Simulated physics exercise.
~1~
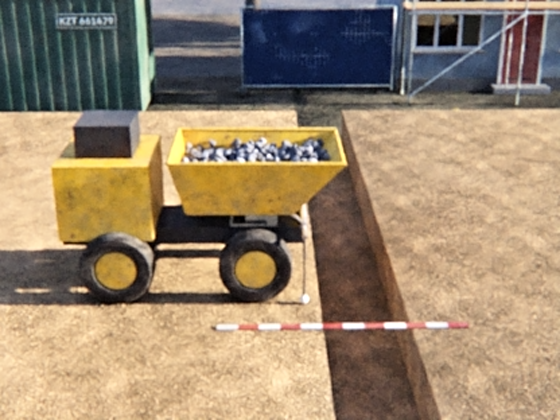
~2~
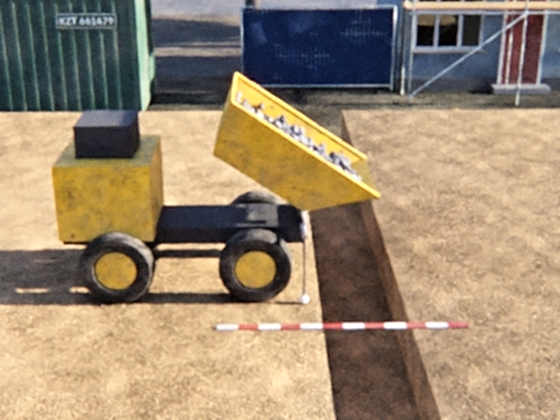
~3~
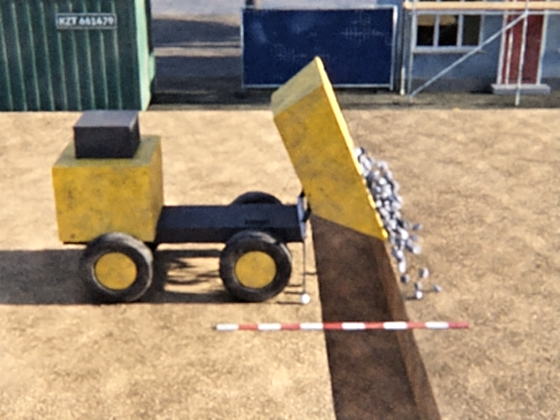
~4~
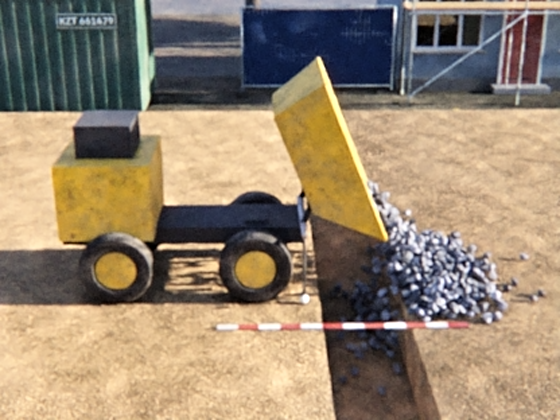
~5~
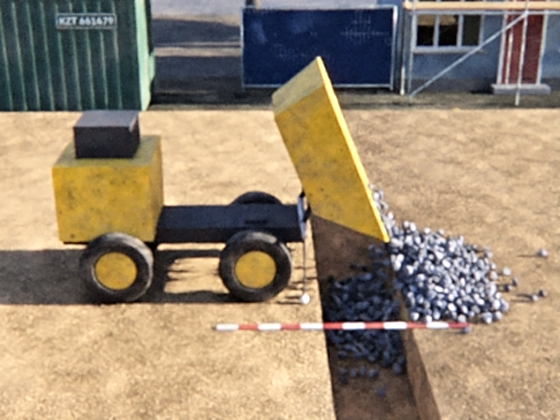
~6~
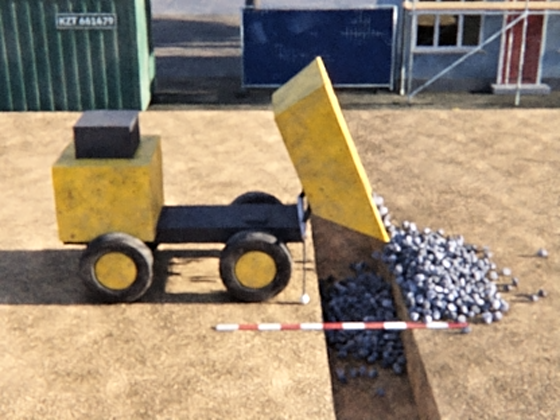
The video shows a small yellow dumper tipping its body up to the right beside a trench, pouring grey stones that slide out over the edge. The body stays steeply raised as the stones settle, some in the trench and many heaped on the ground beyond it.
